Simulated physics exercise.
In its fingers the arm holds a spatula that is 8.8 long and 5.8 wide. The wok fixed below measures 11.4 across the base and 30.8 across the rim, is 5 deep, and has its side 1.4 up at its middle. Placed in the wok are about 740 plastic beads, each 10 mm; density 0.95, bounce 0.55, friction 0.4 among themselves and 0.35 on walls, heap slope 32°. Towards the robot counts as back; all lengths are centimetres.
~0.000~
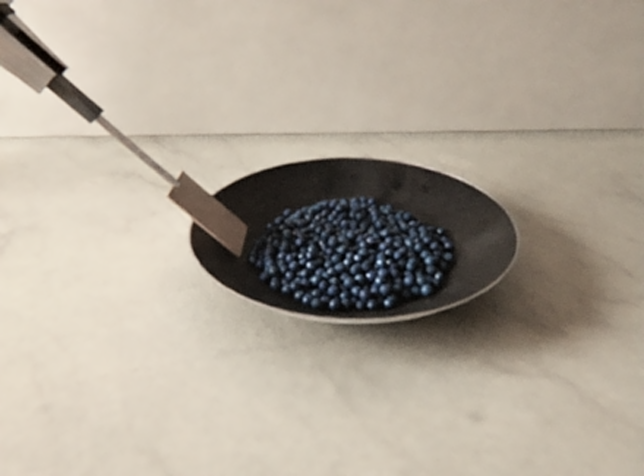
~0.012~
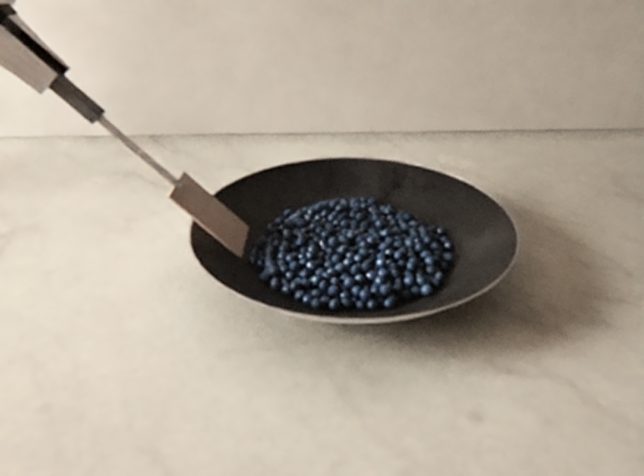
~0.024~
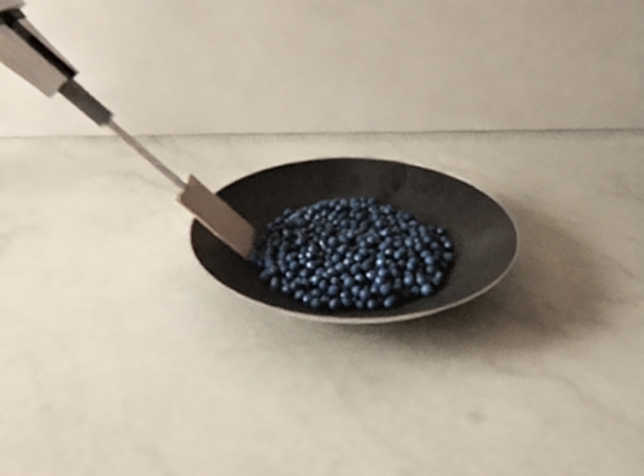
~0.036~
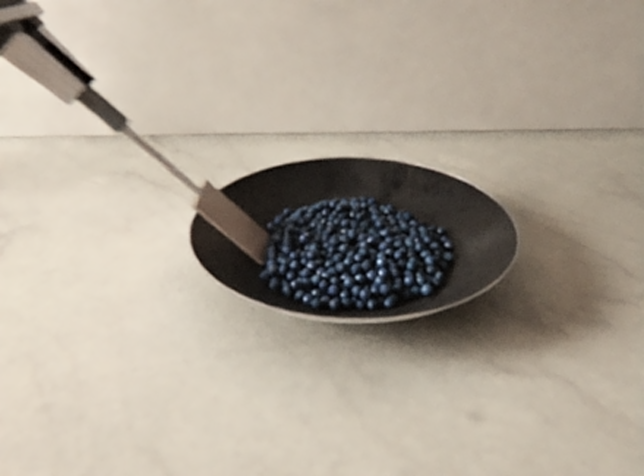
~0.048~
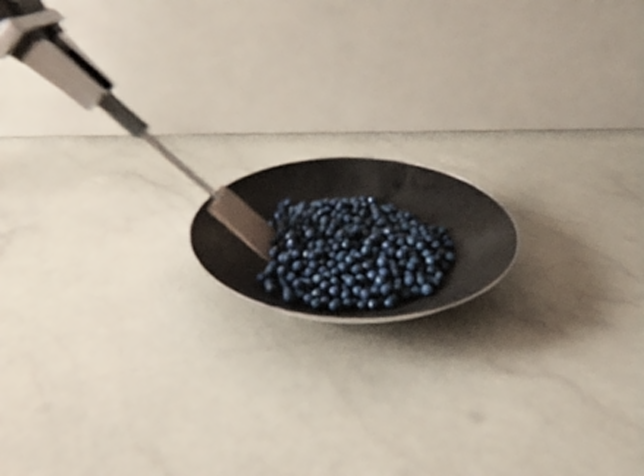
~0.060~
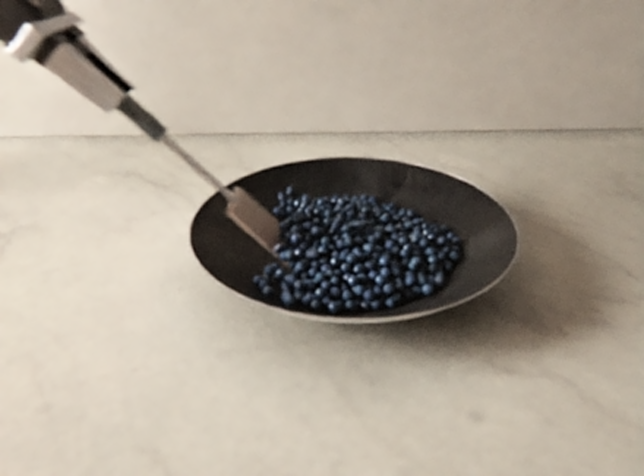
On a pale marbled surface, a robot arm held a spatula at the left side of a dark wok of small blue beads, then slid it slowly rightward into them, nudging the nearest ones aside.
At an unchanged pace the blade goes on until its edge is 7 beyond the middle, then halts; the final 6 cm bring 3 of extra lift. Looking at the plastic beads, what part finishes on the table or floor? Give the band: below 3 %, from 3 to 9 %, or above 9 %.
Band: Above 9 %.
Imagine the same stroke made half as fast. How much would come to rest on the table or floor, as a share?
Estimated result: Some 0 %.
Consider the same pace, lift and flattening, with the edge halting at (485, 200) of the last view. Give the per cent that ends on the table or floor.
Roughly 30 per cent, I'd say.
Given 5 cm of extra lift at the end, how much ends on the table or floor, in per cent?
Roughly 15 per cent.
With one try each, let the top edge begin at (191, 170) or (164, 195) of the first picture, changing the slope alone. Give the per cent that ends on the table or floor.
First try roughly 15 percent, second try roughly 10 percent.
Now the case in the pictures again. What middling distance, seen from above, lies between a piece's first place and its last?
About 4 cm.
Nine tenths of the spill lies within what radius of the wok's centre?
Around 95 centimetres.
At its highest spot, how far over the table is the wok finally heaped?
Some 5.0 cm above the table.
After 0.09 s, sloping 48°, highest piece 6 above the table; 742 in the wok.
After 0.12 s, sloping 48°, highest piece 7 above the table; 740 in the wok, 2 on the blade or in flight.
After 0.33 s, sloping 48°, highest piece 8 above the table; 653 in the wok, 66 on the table or floor, 23 on the blade or in flight.
After 1.38 s, sloping 48°, highest piece 5 above the table; 652 in the wok, 90 on the table or floor.
At rest, 652 in the wok, 90 on the table or floor. That is 12 % on the table or floor.
